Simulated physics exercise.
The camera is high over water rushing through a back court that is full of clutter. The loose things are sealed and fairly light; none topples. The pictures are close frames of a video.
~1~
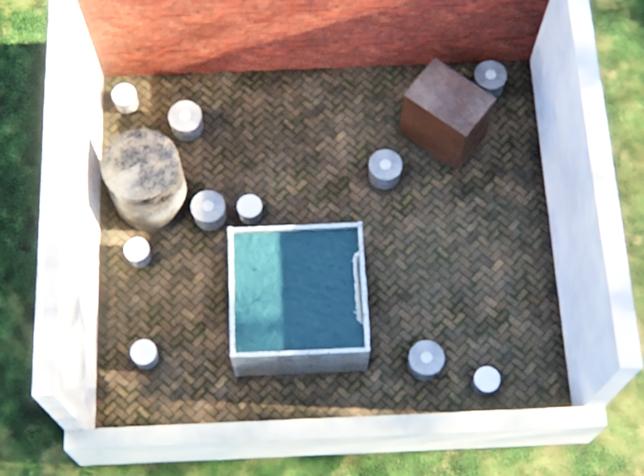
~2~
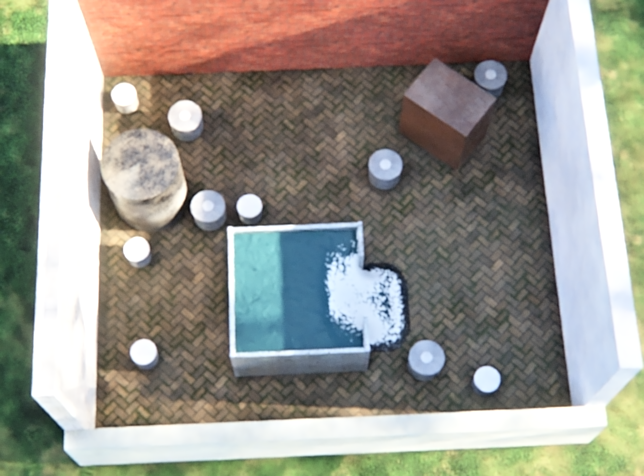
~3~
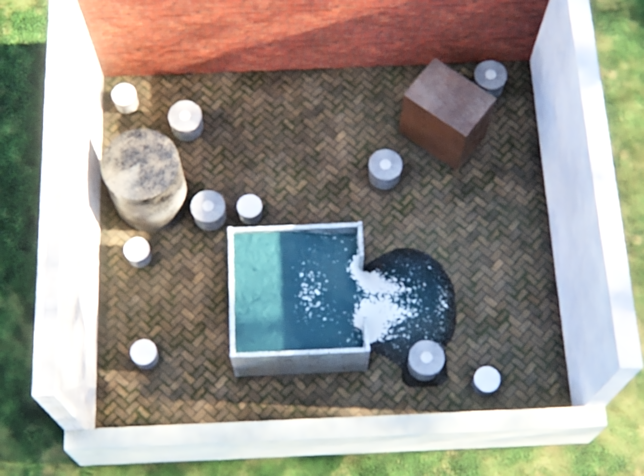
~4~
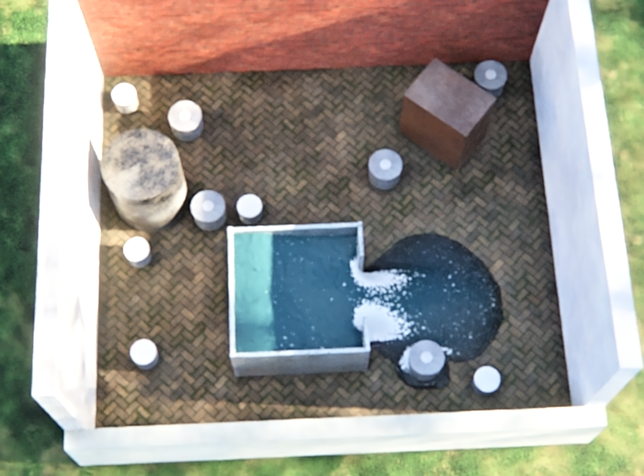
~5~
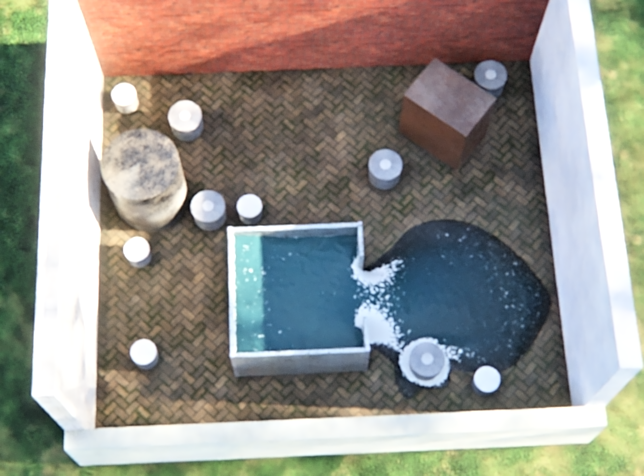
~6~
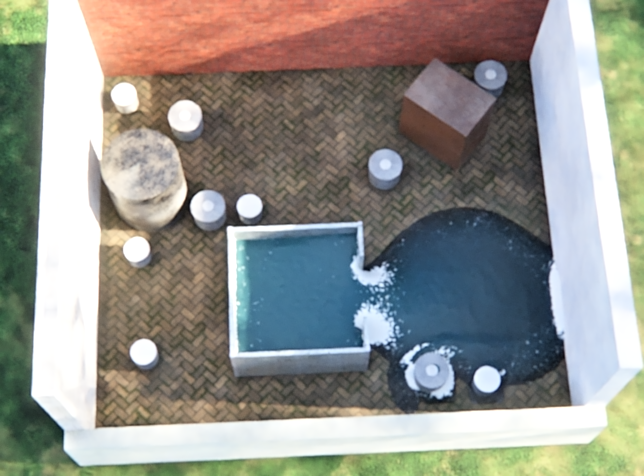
Water pours from the right side of a tank and spreads across the brick courtyard floor.
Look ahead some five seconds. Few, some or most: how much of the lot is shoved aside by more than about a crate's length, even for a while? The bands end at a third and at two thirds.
Share: Less than a third.
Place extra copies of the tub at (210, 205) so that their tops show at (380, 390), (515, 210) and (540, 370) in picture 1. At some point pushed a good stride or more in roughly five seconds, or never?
One after the other: Swept aside, pushed that far, yes.
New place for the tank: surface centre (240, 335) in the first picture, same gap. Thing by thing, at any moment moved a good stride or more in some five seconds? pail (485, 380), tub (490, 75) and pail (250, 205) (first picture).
In that order: Moved that far, moved that far, less than that.
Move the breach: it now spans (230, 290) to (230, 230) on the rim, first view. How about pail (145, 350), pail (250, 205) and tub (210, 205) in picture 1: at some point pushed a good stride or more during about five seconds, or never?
In that order: Yes, no, that far or more.
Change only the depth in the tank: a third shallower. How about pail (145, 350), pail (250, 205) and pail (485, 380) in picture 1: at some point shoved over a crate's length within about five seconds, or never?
One after the other: Less than that, never so far, pushed that far.
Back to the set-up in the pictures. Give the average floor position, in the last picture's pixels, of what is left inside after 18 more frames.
At about (240, 231).
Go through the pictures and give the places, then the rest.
In the first picture, a tub at (427, 357), on the bottom; a pail at (487, 379), on the bottom; 0 of 10 have shifted.
In the second picture, a tub at (427, 357) rests on the ground; a pail at (487, 379) rests on the ground; 0 of 10 have shifted.
In the third picture, a tub at (427, 357), on the bottom; a pail at (487, 379), on the bottom; 0 of 10 have shifted.
In the fourth picture, a tub at (427, 357) rests on the ground; a pail at (487, 379), on the bottom; 0 of 10 have shifted.
In the fifth picture, a tub at (427, 359) rests on the ground; a pail at (487, 379), on the bottom; 0 of 10 have shifted.
In the sixth picture, a tub at (432, 370) rests on the ground, close to its start; a pail at (487, 379) rests on the ground; 1 of 10 have shifted.
A moment on, 1 of 10 are well off their spots; 0 afloat.
Next, 1 of 10 are well off their spots; 1 afloat.
Later, 3 of 10 are well off their spots; 0 afloat.
In the end, 3 of 10 are well off their spots, and 3 have been at some point; 1 afloat.
